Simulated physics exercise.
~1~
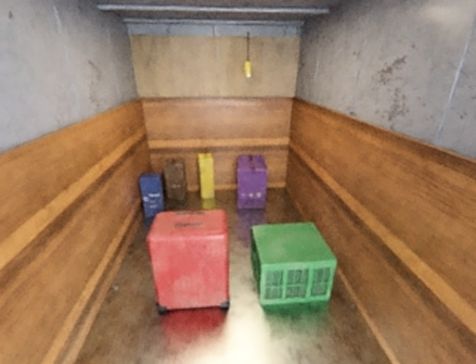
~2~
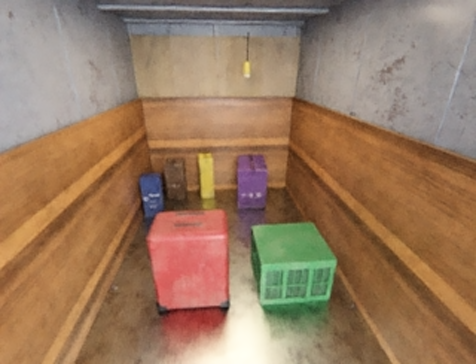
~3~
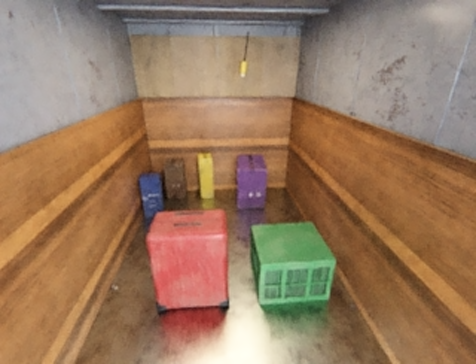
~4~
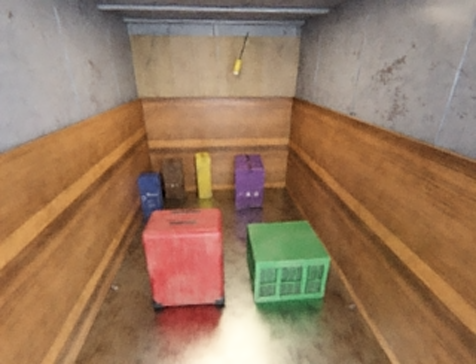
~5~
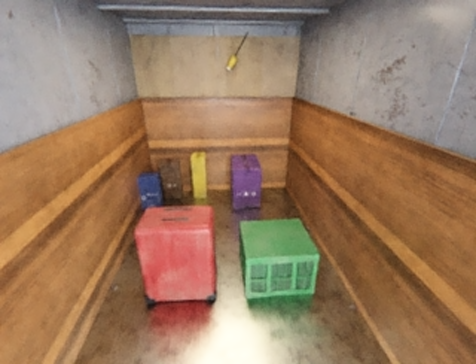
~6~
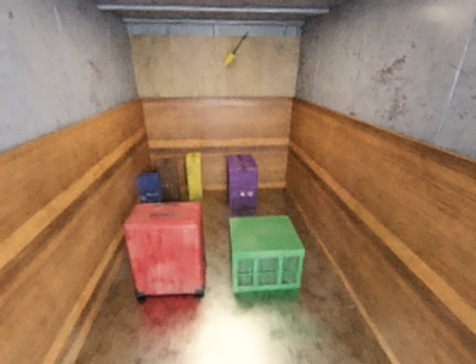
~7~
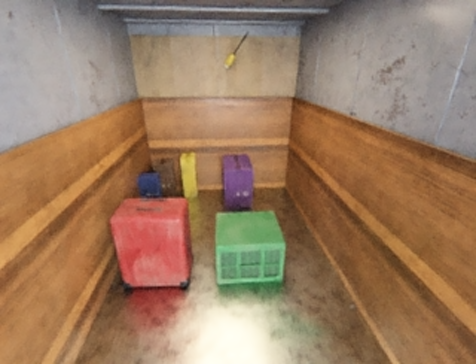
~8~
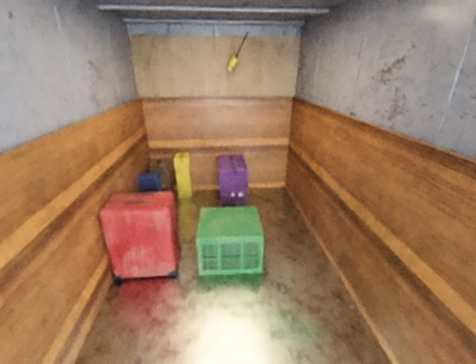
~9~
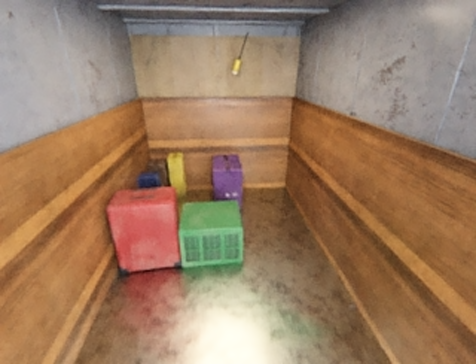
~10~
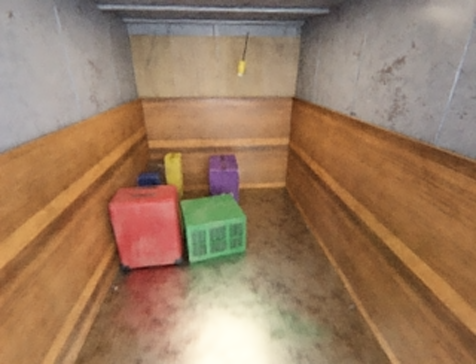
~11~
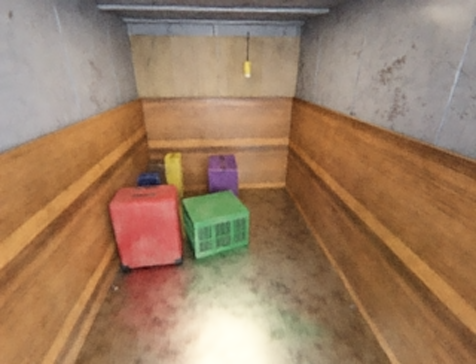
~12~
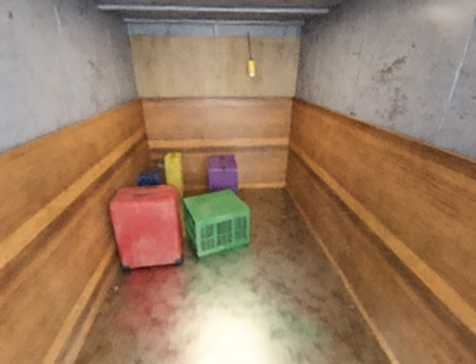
Red case and green crate sliding left and away across a van floor, smaller boxes shifting behind, all ending upright and still.
